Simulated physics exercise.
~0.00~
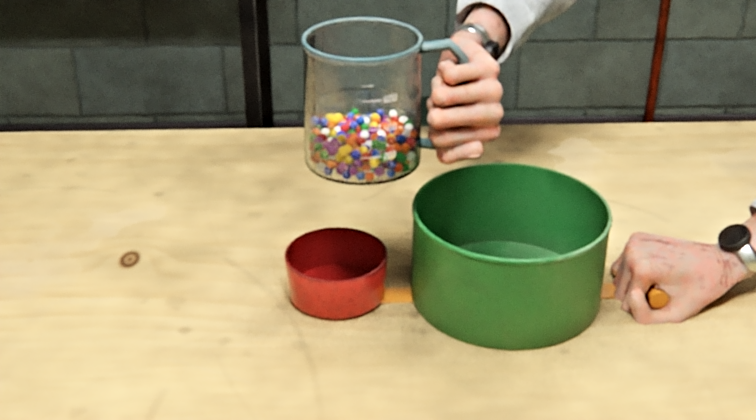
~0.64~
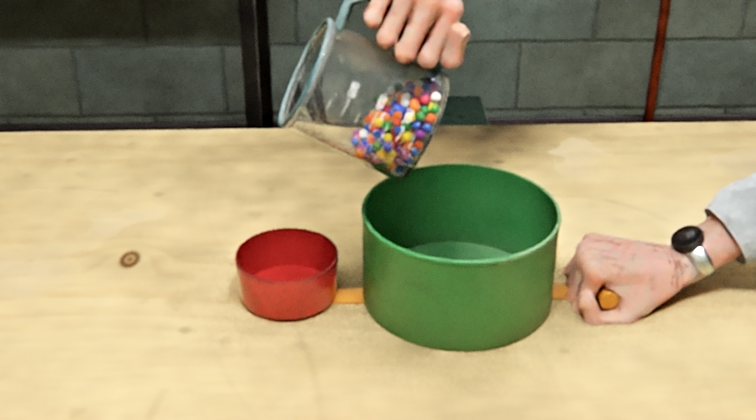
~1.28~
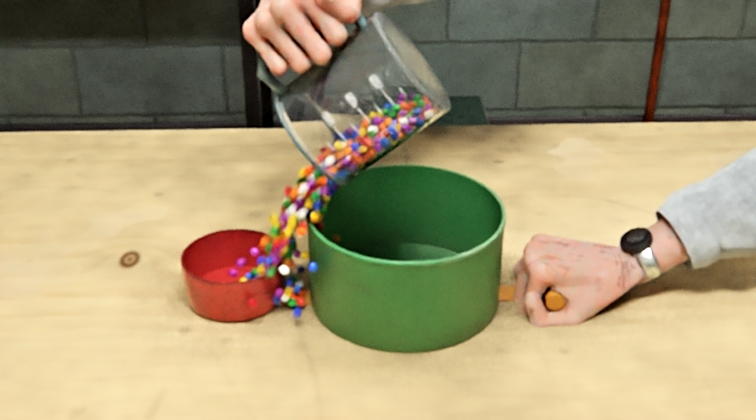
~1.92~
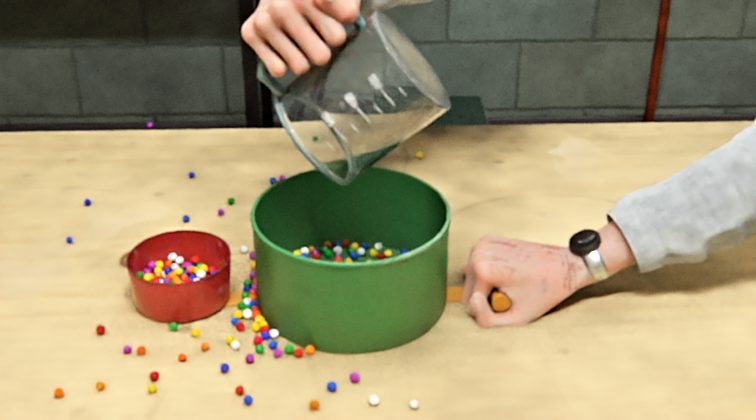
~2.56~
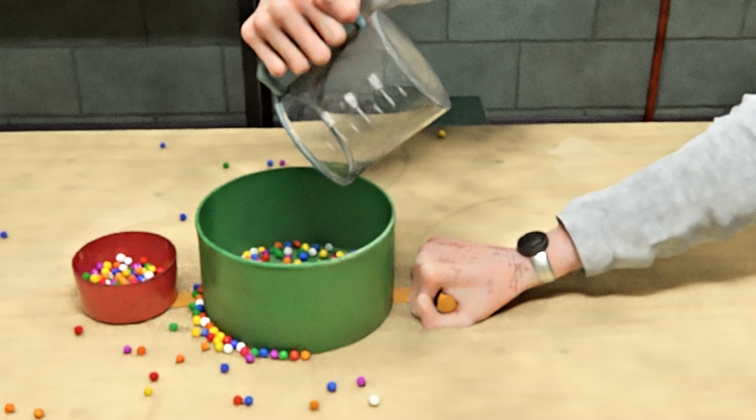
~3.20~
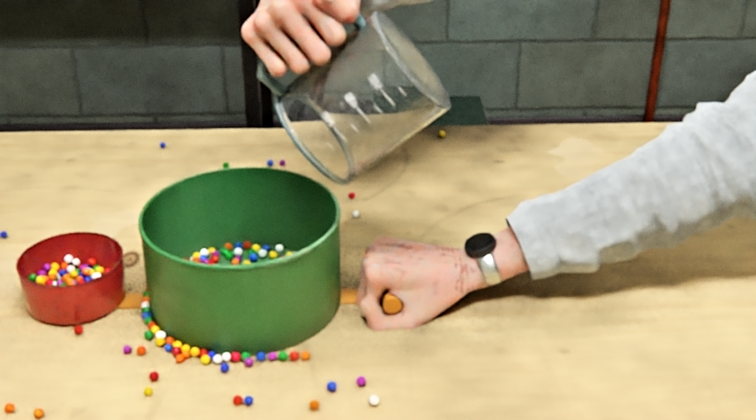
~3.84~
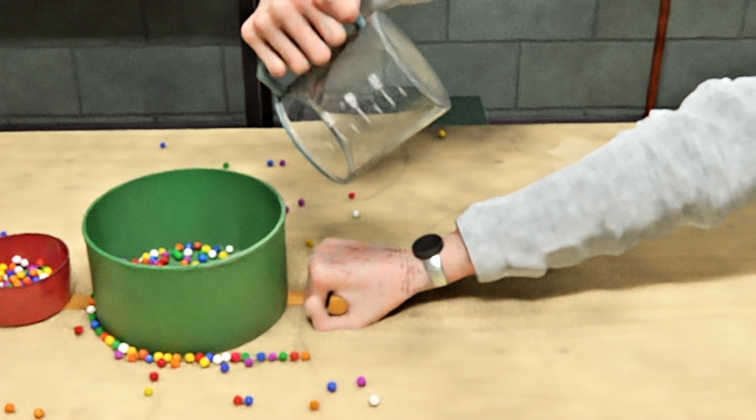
A tipping jug spills beads into a sliding red dish, green pot and onto the table.
